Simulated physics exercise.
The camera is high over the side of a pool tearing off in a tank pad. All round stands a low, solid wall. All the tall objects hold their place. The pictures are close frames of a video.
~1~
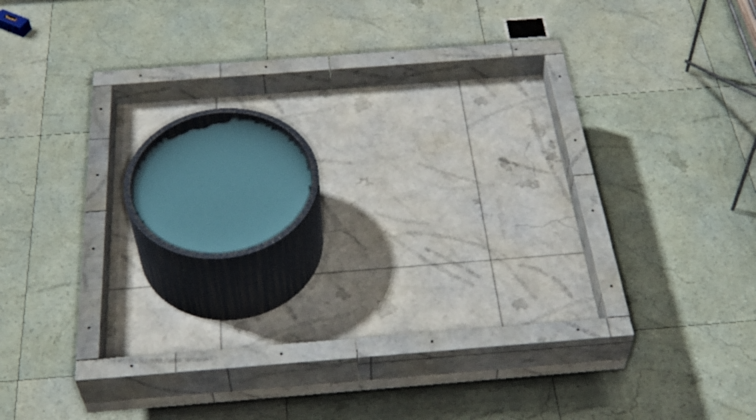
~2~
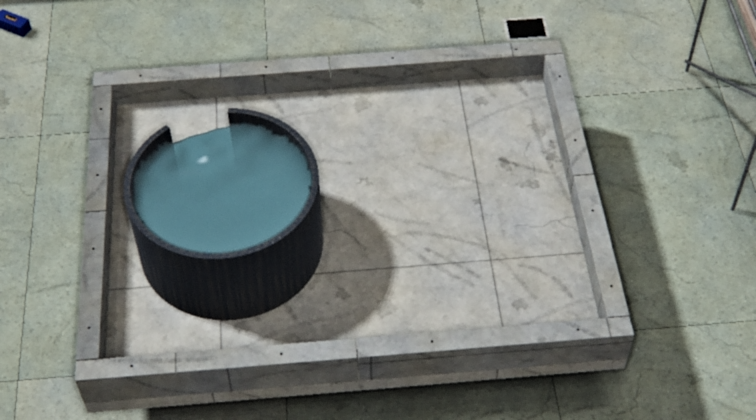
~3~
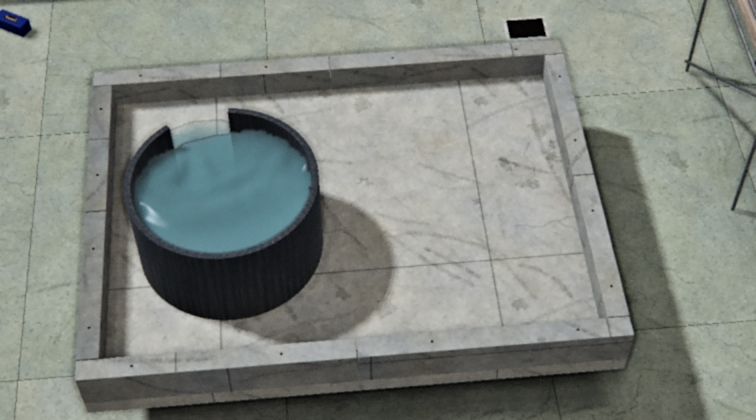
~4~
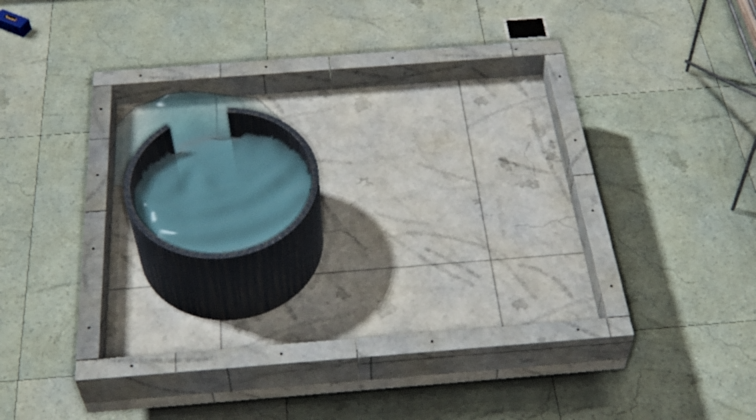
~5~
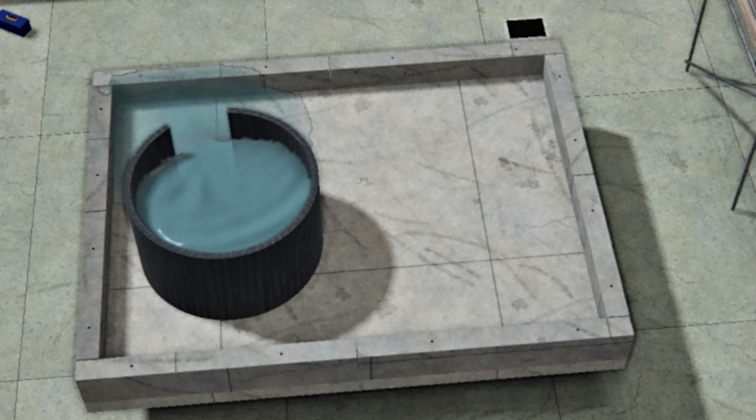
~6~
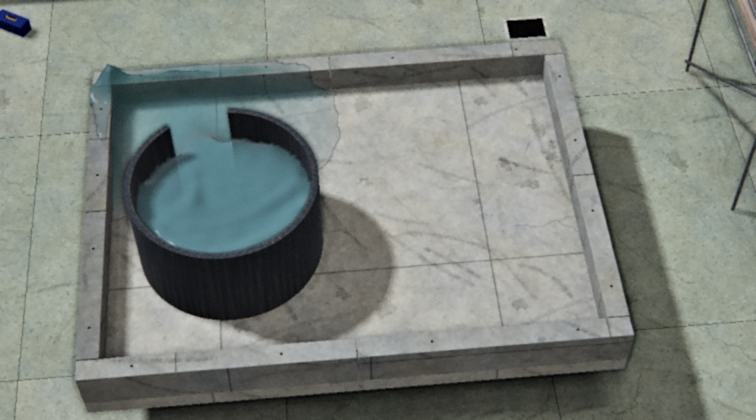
On a pale stone pad ringed by a low, solid wall, seen from high above by a still camera, green-grey tiled floor spreads all around. A round dark tank of blue-green water stands on the left, with a small blue object at top left and a black square at upper right. A gap opens in the tank's far side, and water pours out, spreads behind it and splashes up at the wall's far left corner.
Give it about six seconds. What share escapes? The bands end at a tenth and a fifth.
It loses a tenth to a fifth.
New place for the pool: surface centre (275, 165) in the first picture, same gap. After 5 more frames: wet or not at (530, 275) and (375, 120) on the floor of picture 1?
One after the other: Free of water, covered.
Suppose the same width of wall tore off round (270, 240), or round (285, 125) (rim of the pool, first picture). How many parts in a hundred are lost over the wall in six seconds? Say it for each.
Near 10 and 6 in a hundred.
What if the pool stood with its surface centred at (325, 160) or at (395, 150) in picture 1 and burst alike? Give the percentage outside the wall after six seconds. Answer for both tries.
About 12 and 10 per cent.
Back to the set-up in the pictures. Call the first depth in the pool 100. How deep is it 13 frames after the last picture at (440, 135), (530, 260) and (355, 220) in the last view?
In that order: 4, 0 and 0 per cent.
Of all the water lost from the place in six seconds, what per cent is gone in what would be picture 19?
Near 90 in a hundred.
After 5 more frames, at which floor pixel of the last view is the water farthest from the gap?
Close to (527, 79).
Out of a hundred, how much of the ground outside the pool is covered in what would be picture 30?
Roughly 95 per cent.
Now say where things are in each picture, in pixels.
The round tank at (222, 185) is whole and still, in the first frame.
The front is at a hidden place, out from the gap on the round tank's far side, in the second frame.
Water pours out on the round tank's far side and has run to a hidden place, in the third frame.
Water pours out on the round tank's far side and has run to (143, 106), in the fourth frame.
The front is at (114, 80), out from the gap on the round tank's far side, in the fifth frame.
Water pours out on the round tank's far side and has run to (329, 93), in the sixth frame.
A moment on, water covers 20 % of the floor; the low wall has let 2 % over.
Next, water covers 30 % of the floor; the low wall has let 5 % over.
Then, water covers 55 % of the floor; the low wall has let 13 % over.
Later, water covers 80 % of the floor; the low wall has let 14 % over.
In the end, water covers 85 % of the floor; the low wall has let 14 % over.
